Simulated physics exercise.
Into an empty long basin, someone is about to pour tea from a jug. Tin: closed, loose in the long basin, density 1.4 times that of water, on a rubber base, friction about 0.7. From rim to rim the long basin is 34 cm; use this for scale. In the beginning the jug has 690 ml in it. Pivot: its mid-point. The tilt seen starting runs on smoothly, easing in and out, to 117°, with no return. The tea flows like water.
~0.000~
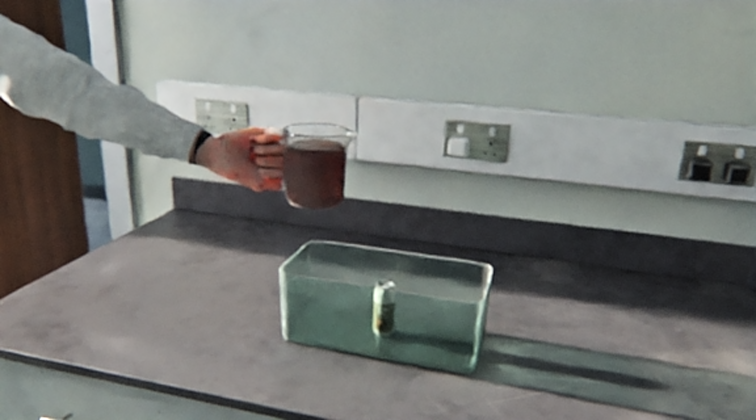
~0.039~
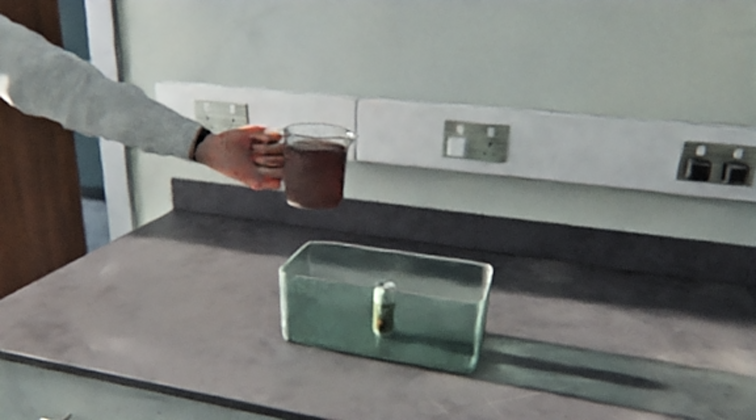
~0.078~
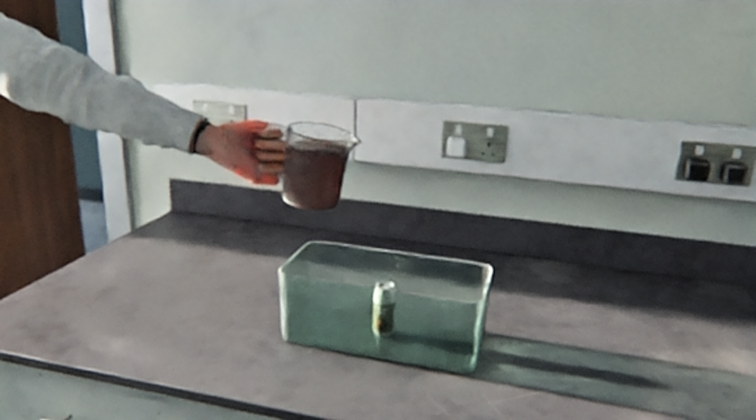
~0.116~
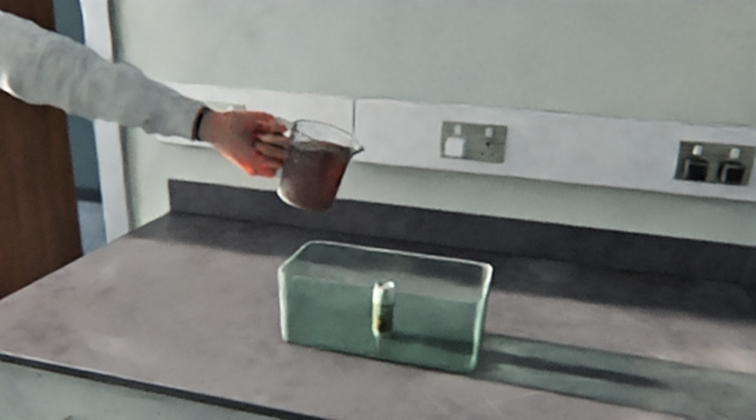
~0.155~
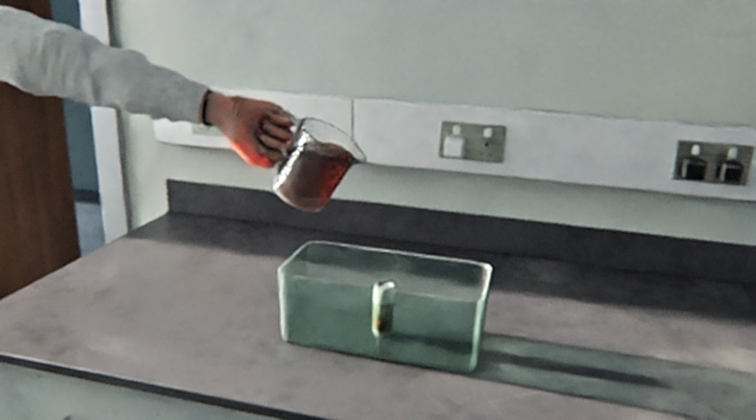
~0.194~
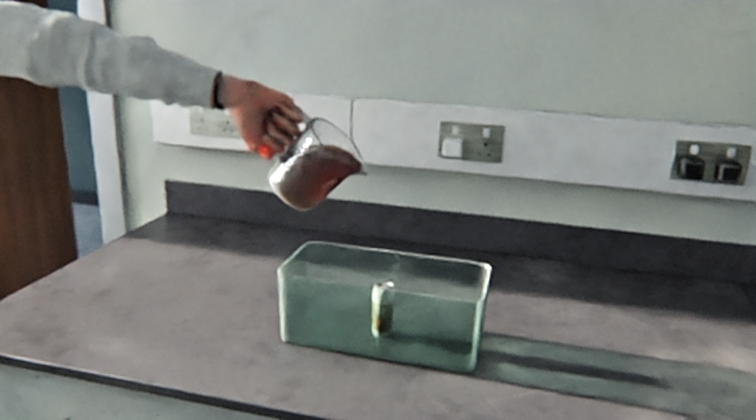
A hand in a grey sleeve, reaching in from the left, holds a glass jug of reddish-brown tea upright, then smoothly tilts it further and further to the right above a basin. The clear, greenish long basin sits on a grey worktop with a small pale tin inside. Behind are pale walls with sockets, seen from slightly above by a nearly still camera.
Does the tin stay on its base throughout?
No: It tumbles.
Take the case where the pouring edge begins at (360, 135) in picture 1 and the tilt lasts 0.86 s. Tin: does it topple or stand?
Then it stays on its base.
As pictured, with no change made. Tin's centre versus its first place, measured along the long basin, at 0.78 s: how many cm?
Near 7 cm of travel.
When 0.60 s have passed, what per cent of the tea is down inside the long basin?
Close to 80 in a hundred.
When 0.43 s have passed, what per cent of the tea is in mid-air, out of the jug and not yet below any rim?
Near 36 per cent at that moment.
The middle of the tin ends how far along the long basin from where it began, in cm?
Net tin displacement: Roughly 11.5 cm.
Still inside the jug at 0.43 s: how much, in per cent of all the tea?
I'd put it near 44 percent.
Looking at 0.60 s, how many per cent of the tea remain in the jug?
Near 6 in a hundred.
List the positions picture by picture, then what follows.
In the first frame, it leans 0°; its right rim is at (358, 135); the tea meets the walls at (289, 143) and (346, 148); the long basin's rim runs from (295, 256) to (489, 285); the tin's top is at (385, 287).
In the second frame, it leans 2°; its right rim is at (359, 137); the tea meets the walls at (290, 143) and (346, 149).
In the third frame, it leans 7°; its right rim is at (361, 142); the tea meets the walls at (291, 142) and (347, 151).
In the fourth frame, it leans 16°; its right rim is at (364, 150); the tea meets the walls at (293, 143) and (350, 153).
In the fifth frame, it leans 28°; its right rim is at (367, 161); the tea meets the walls at (291, 151) and (355, 156).
In the sixth frame, it leans 41°; its right rim is at (367, 174); the tea meets the walls at (282, 160) and (362, 164).
Then, 0.43 s in, the tilt is 114° and 44 per cent is still to pour; the tin stands where it began.
Then, 0.60 s in, the tilt is 117° and 6 per cent is still to pour; the tin stands 1 cm from where it began.
Then, 0.78 s in, the tilt is 117° and 0 per cent is still to pour; the tin leans 29°.
Then, 0.98 s in, the tilt is 117° and 0 per cent is still to pour; the tin lies on its side.
Finally, the tin lies on its side.
